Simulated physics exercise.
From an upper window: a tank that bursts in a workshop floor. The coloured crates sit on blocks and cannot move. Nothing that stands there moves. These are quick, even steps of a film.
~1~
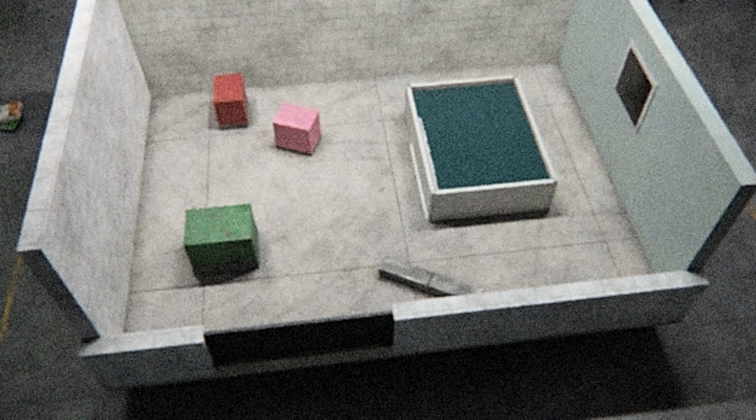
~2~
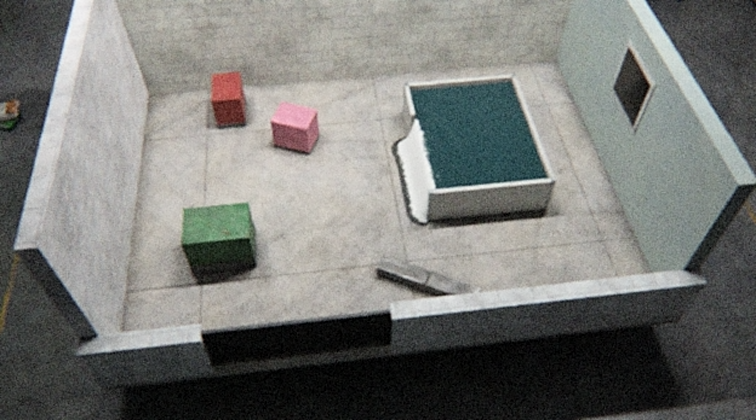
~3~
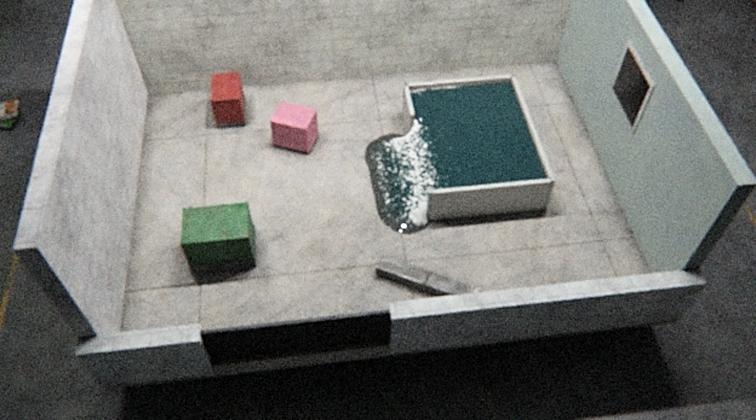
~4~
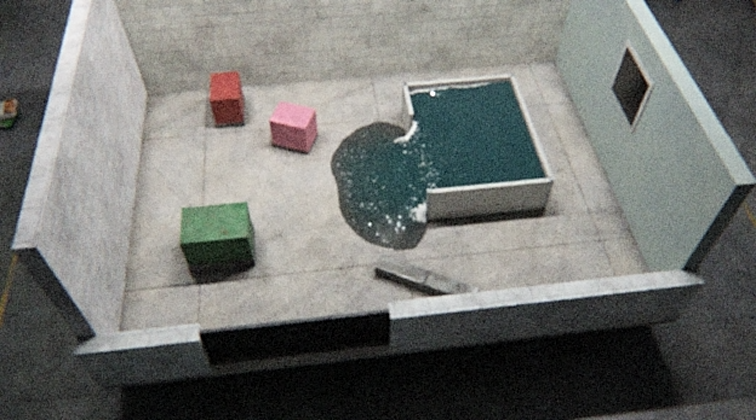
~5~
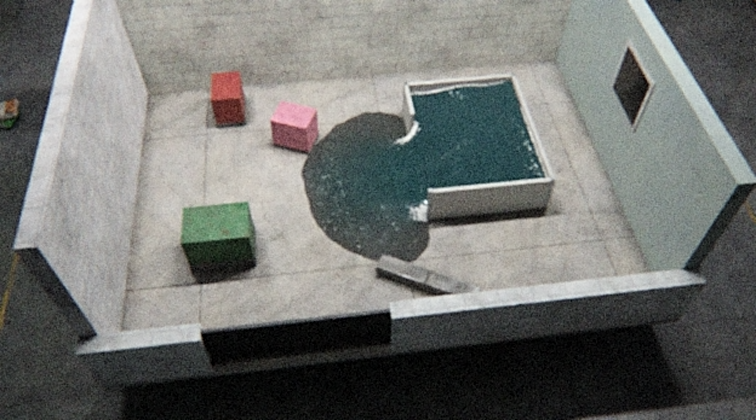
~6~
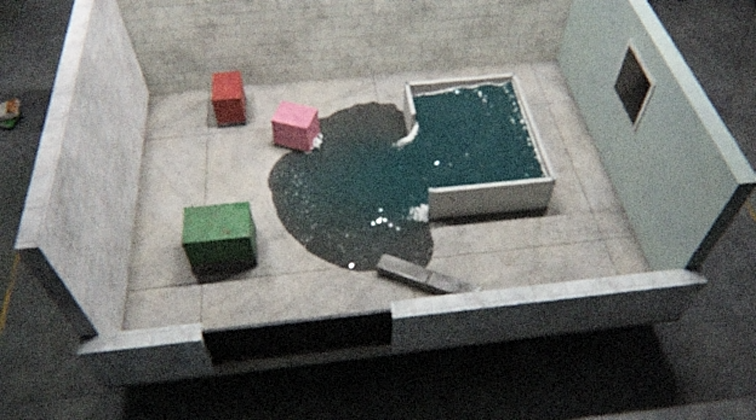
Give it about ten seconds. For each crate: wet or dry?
The green crate gets wet; the pink crate gets wet; the red crate gets wet.
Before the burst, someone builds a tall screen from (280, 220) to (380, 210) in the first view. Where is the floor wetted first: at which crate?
The pink crate.
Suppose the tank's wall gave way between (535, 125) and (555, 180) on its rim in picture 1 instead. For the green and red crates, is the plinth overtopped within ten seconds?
My reading: The green one is safe, the red one is soaked.
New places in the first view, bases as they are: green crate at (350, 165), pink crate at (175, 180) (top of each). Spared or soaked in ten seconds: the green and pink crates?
One by one: The green one gets wet, the pink one is wetted.
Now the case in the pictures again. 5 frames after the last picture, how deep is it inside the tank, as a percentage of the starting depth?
Near 60 in a hundred.
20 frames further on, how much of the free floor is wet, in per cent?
About 60 per cent.
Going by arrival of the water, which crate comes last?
It is the red one.
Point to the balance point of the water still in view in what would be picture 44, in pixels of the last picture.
Roughly at (297, 195).
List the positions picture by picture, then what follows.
The water tank at (477, 134) is whole and still, in the first picture.
Water pours out at (422, 169) and has run to (400, 143), in the second picture.
The front is at (402, 228), out from the gap at (421, 171), in the third picture.
Water pours out at (420, 172) and has run to (346, 144), in the fourth picture.
The front is at (306, 172), out from the gap at (421, 171), in the fifth picture.
The front is at (274, 178), out from the gap at (422, 171), in the sixth picture.
A moment on, water covers 35 % of the floor; the green crate water round its plinth, the pink crate water round its plinth, the red crate not reached.
Next, water covers 50 % of the floor; the green crate water round its plinth, the pink crate water round its plinth, the red crate water round its plinth.
Then, water covers 60 % of the floor; the green crate water round its plinth, the pink crate water round its plinth, the red crate water round its plinth.
Later, water covers 70 % of the floor; the green crate water round its plinth, the pink crate water round its plinth, the red crate water round its plinth.
In the end, water covers 100 % of the floor; the green crate was topped, the pink crate was topped, the red crate was topped.
